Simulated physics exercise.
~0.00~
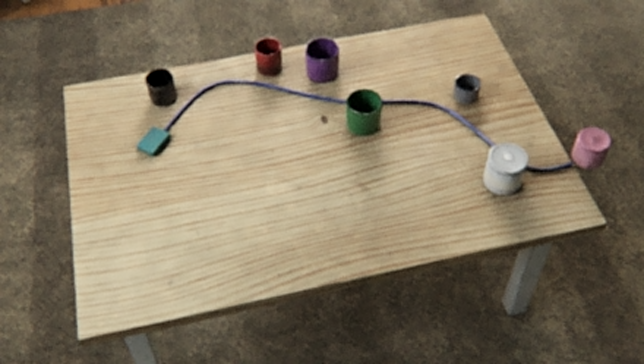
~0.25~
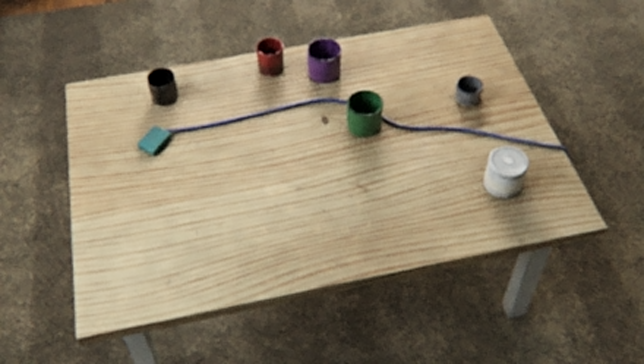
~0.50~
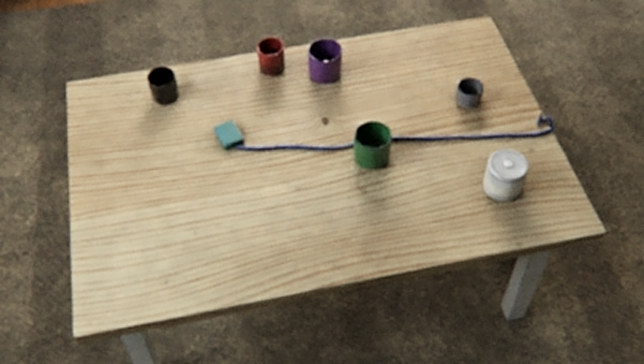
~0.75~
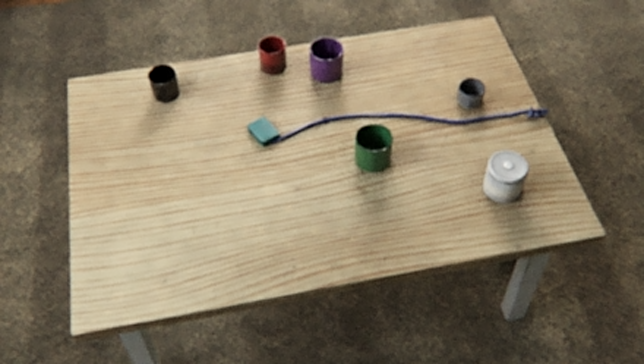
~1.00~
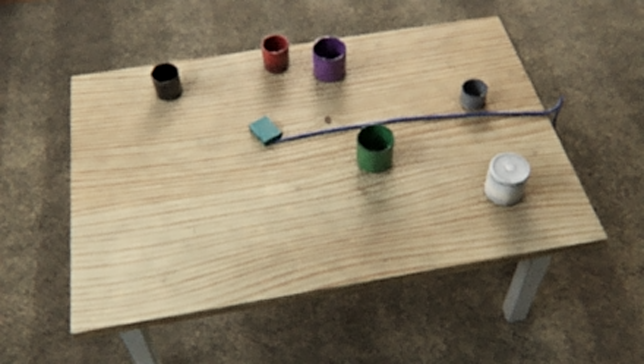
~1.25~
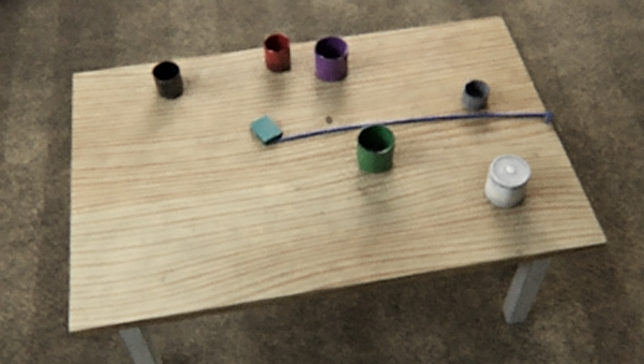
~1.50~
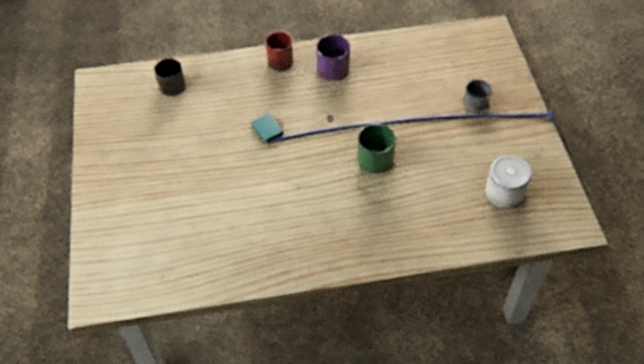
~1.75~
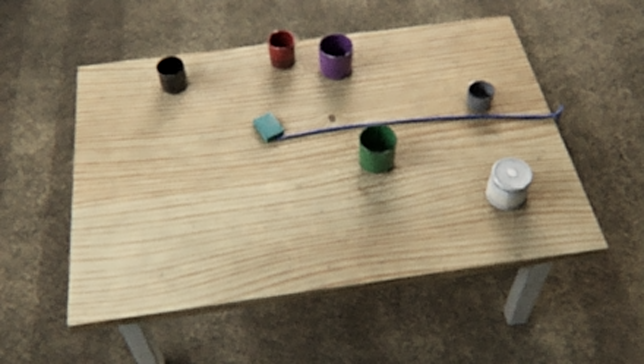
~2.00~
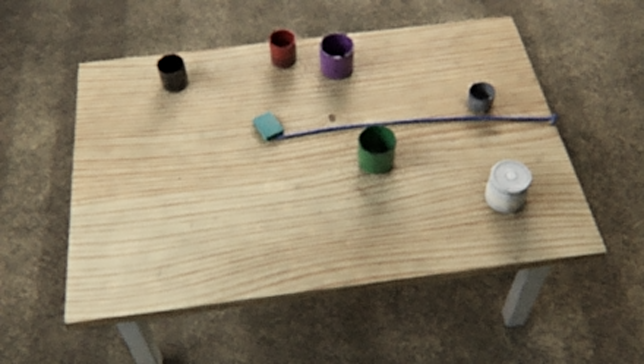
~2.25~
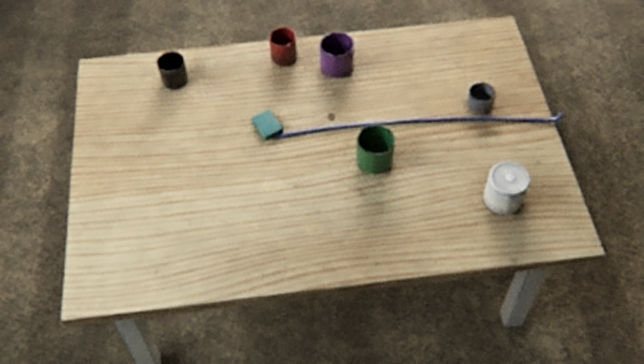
A table holds several cups as a falling pink object's cable drags a teal block right.
